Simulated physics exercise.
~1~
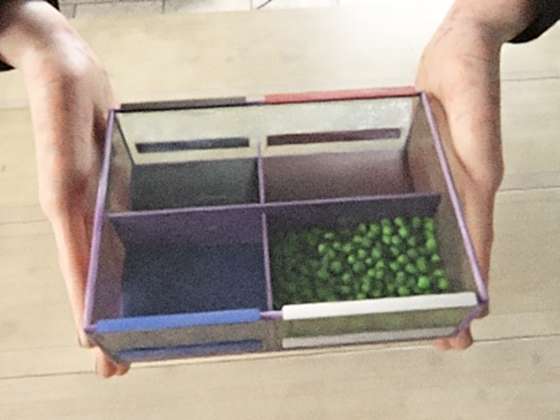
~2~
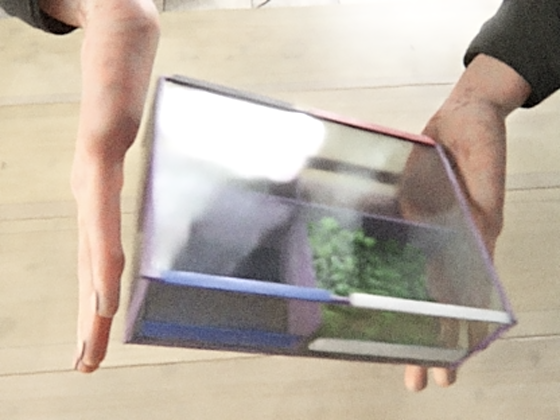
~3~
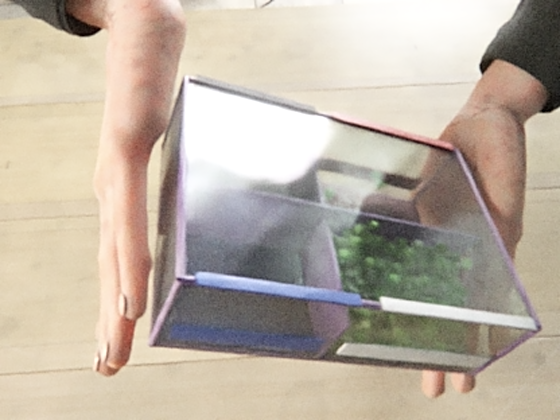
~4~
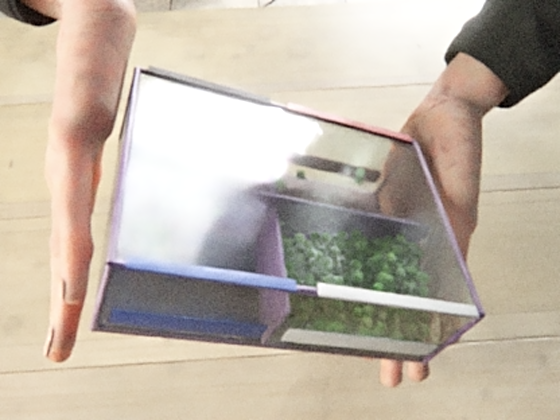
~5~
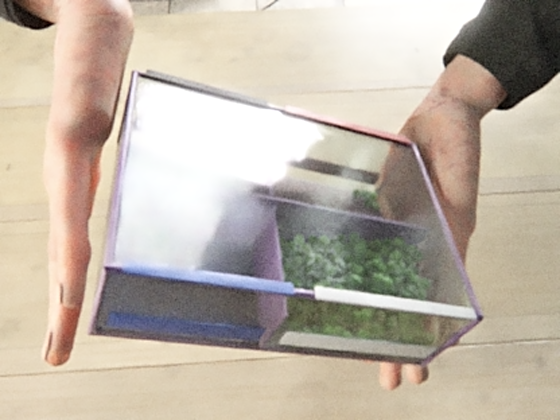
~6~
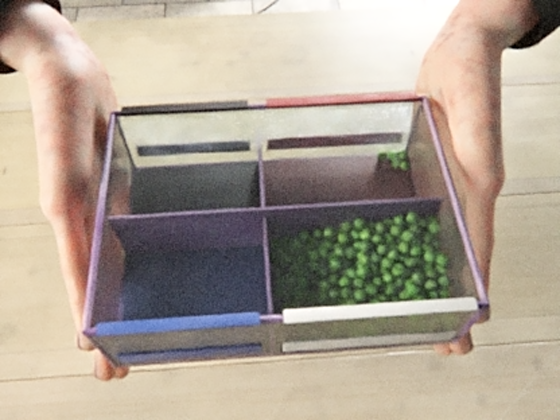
We see two hands holding a clear, four-compartment box with green peas in the white-marked section. The hands tilt it, shift it right and back left, then level it, leaving nearly all the peas in that section and a few in the red-marked one behind.
